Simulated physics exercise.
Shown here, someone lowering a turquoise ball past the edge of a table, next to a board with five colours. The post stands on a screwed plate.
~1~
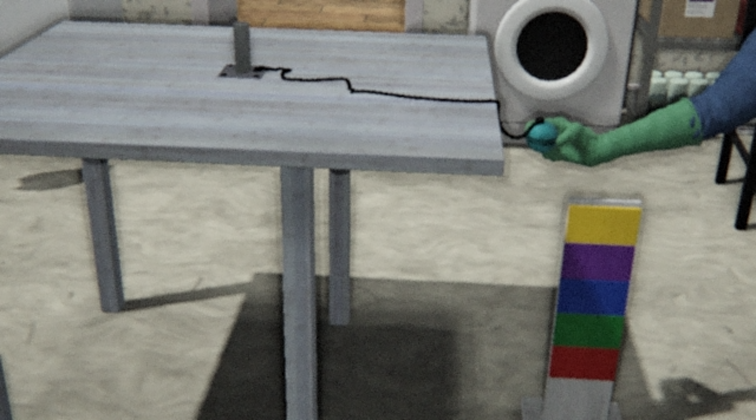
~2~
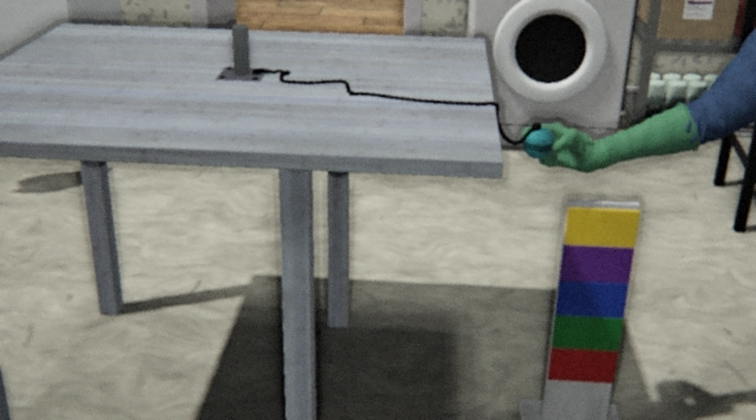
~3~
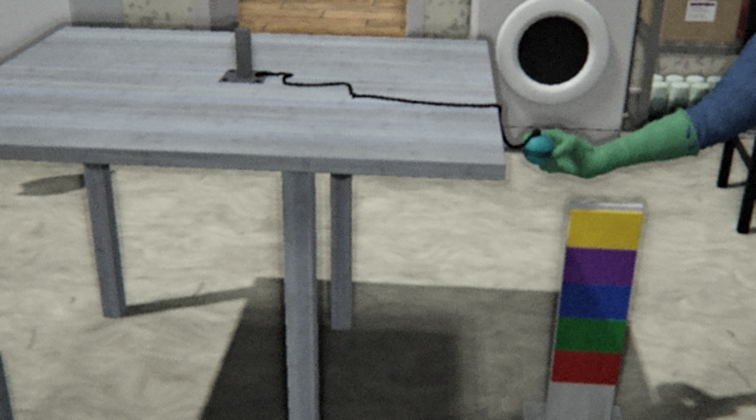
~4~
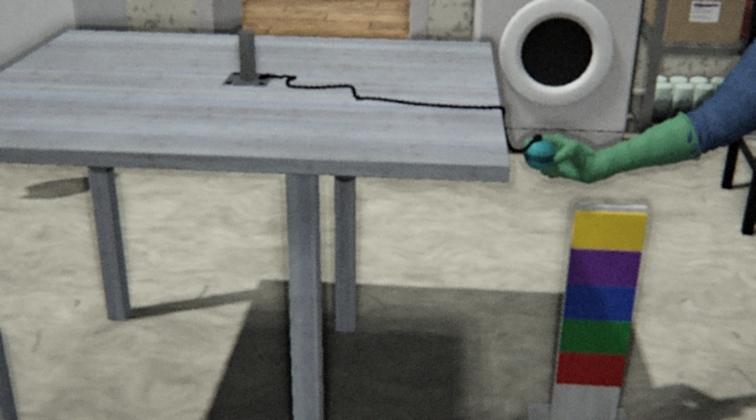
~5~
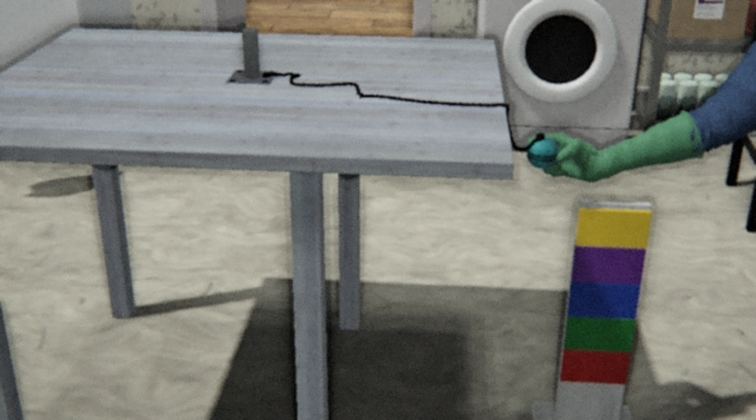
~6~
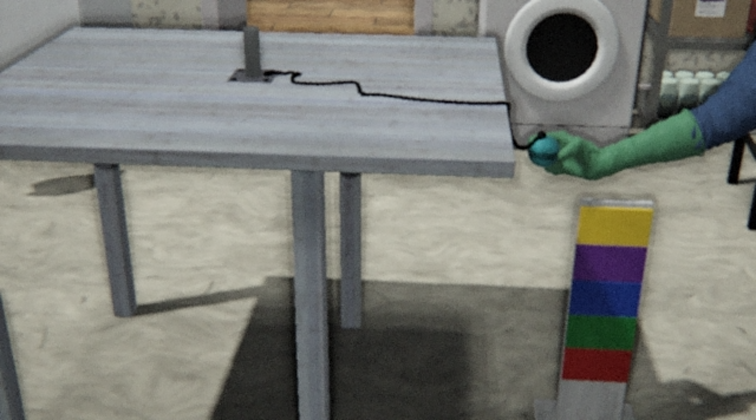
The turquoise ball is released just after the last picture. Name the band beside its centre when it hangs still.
Its middle rests at the purple band.
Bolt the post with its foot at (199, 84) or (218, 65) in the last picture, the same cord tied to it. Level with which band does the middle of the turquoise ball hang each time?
It would be yellow; yellow.
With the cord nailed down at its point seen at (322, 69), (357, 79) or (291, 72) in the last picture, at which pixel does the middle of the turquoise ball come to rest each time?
The places are (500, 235), (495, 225) and (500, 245).
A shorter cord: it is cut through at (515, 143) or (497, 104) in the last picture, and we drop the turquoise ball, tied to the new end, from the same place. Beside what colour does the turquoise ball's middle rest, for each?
Taking them in turn: Yellow; above them all.
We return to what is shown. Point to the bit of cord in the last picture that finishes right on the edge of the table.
It lies at about (425, 101).
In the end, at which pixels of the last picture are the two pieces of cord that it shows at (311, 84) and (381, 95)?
At (353, 83), then (459, 92).
Early on, ball near (467, 245); level with purple.
Midway, ball near (493, 254); level with purple.
Finally, ball near (502, 255); level with purple. The purple one.
